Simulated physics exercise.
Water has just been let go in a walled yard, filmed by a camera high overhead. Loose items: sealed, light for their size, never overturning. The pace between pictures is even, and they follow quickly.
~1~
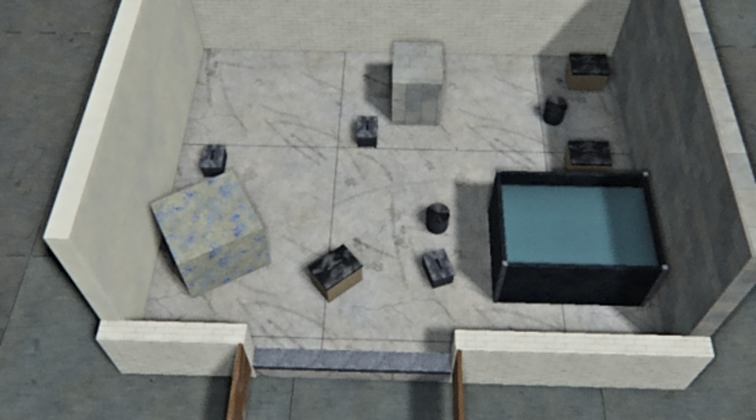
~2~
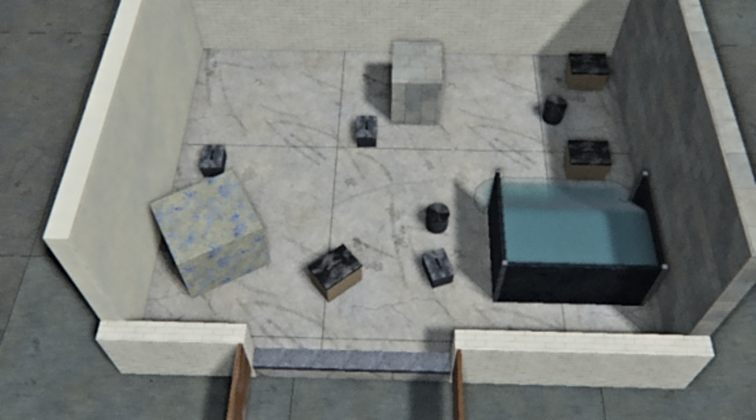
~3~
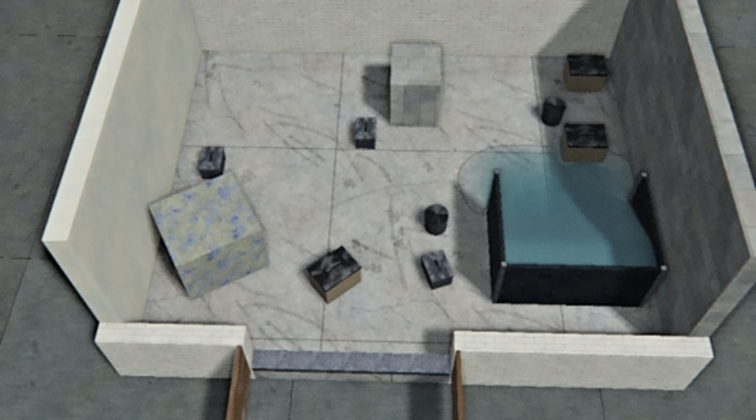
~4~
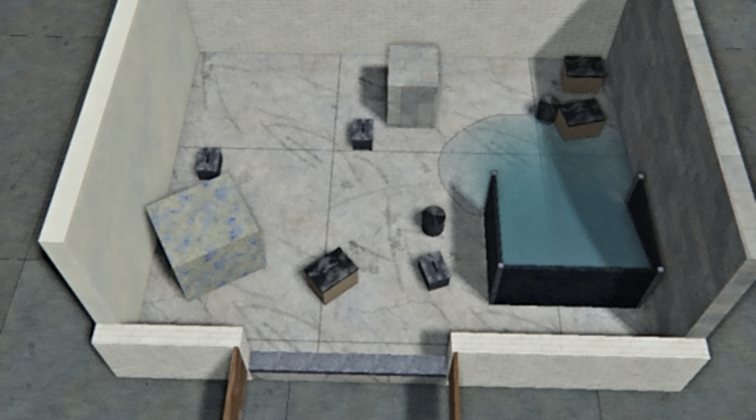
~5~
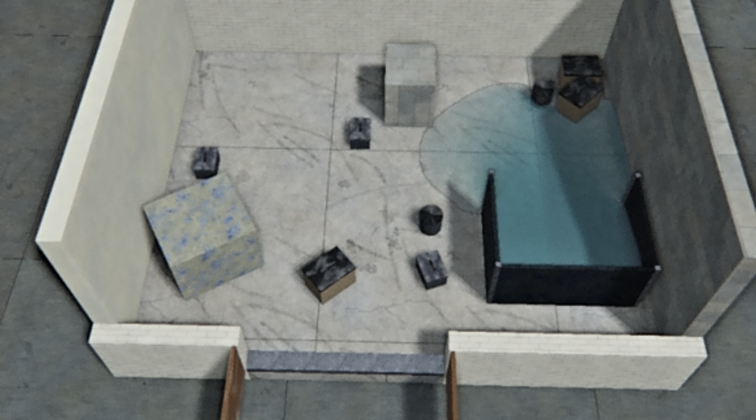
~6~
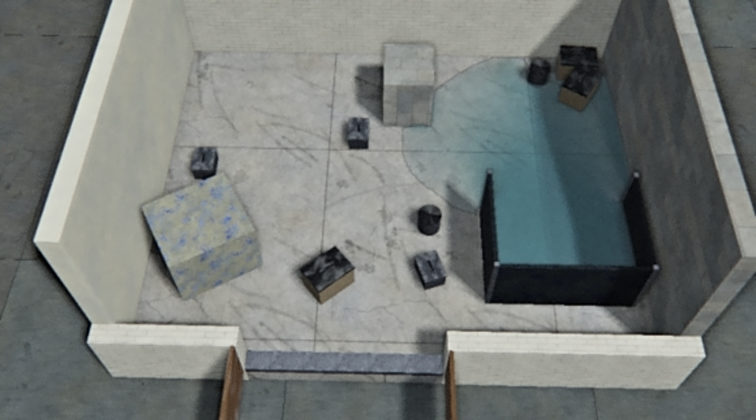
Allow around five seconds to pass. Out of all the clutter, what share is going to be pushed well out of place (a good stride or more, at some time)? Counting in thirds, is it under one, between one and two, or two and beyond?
In thirds: Two or beyond.
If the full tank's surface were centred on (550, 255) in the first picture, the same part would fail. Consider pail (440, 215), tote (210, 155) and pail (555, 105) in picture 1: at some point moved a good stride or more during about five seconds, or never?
Well, the first one got driven a long way, the second got driven a long way, and the third got driven a long way.
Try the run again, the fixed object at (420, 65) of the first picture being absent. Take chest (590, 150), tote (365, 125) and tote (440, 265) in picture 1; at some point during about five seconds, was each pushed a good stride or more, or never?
In turn: Shifted that much, that far or more, short of that.
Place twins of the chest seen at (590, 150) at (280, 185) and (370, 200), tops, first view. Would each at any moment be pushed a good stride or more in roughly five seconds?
Item by item: Remains in place; driven off.
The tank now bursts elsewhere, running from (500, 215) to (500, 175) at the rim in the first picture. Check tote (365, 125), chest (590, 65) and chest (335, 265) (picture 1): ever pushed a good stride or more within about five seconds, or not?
The first: Got that far; the second: Never got that far; the third: Got that far.
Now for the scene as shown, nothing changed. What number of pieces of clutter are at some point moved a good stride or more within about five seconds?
That makes 8.
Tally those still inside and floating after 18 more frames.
By my reckoning the number comes out at 3.
A moment on, 2 of 8 are well off their spots; 3 afloat.
Next, 3 of 8 are well off their spots; 3 afloat.
Later, 4 of 8 are well off their spots; 3 afloat.
In the end, 8 of 8 are well off their spots, and 8 have been at some point; 5 afloat.
